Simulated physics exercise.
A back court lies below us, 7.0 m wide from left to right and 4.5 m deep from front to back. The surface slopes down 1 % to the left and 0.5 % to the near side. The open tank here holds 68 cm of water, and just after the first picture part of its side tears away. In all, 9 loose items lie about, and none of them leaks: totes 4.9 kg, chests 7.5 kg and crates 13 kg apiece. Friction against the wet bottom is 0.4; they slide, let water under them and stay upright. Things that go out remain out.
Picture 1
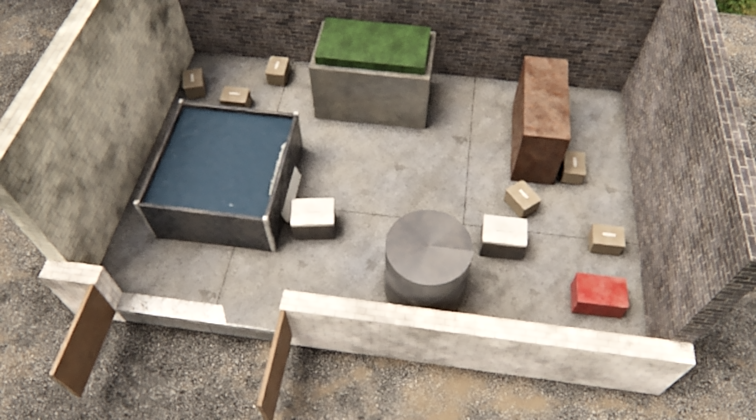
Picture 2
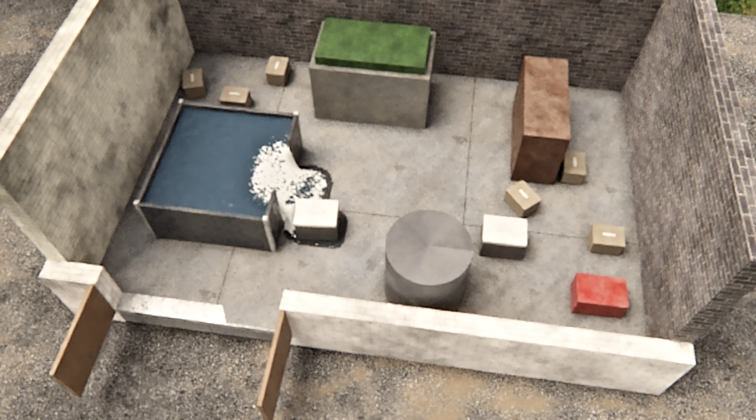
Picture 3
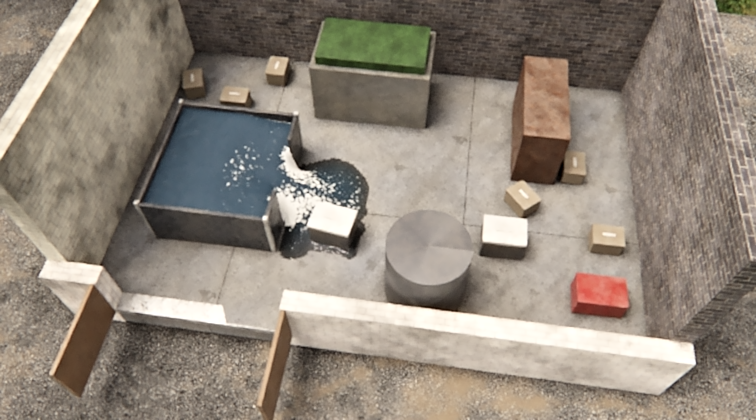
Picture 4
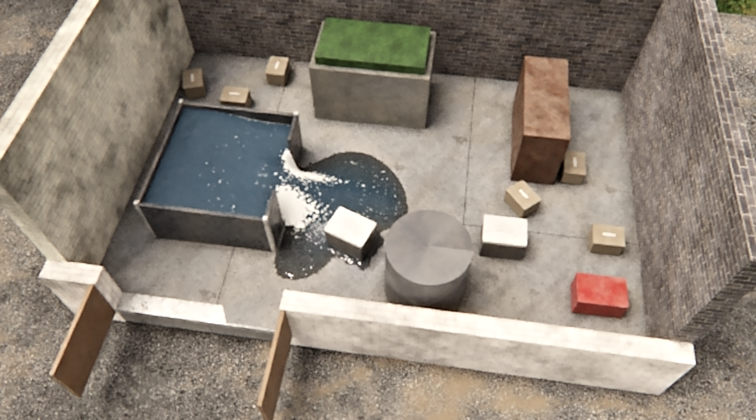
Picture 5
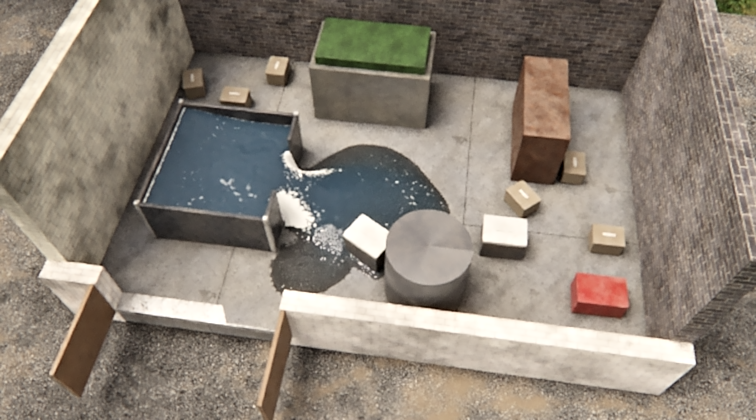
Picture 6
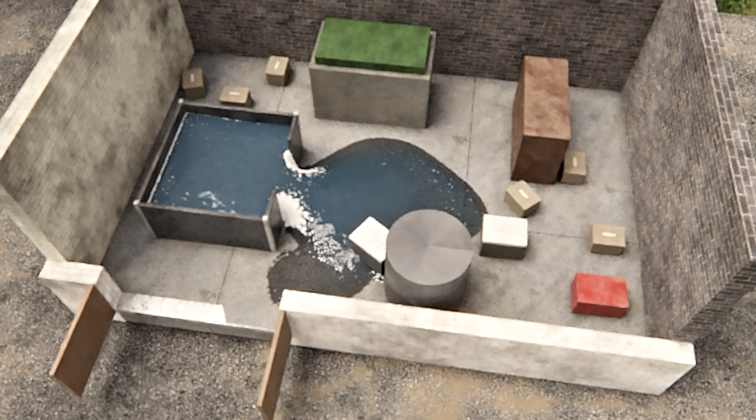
Walled back court with water bursting from the side of an open tank, spreading over the floor and pushing one white box against a grey cylinder.
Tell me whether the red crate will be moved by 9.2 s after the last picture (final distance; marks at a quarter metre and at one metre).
Prediction - the red crate is displaced a great deal.
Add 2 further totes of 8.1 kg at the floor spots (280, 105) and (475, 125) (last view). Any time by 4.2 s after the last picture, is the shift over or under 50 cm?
Order kept: Falls short, exceeds it.
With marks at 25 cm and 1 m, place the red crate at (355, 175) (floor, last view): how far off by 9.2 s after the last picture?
What happens is that it covers a big distance.
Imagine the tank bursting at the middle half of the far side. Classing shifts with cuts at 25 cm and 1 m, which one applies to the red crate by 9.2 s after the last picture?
So the red crate keeps its position.
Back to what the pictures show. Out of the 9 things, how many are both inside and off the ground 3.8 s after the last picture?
By my count, 4.
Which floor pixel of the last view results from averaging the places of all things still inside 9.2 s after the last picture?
Around (363, 138).
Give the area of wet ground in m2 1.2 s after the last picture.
About 16 m2.
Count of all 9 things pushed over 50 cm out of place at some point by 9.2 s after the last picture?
That makes 7.
Then, 1.2 s after the last picture the red crate is near (603, 290), 0.0 m from its start, aground; 0 of 9 are out; 4 afloat.
Then, 3.8 s after the last picture the red crate is near (539, 308), 0.9 m from its start, afloat; 0 of 9 are out; 4 afloat.
Then, 6.2 s after the last picture the red crate is near (490, 233), 1.5 m from its start, afloat; 0 of 9 are out; 6 afloat.
Then, 9.2 s after the last picture the red crate is near (470, 157), 2.5 m from its start, afloat; 0 of 9 are out; 9 afloat.
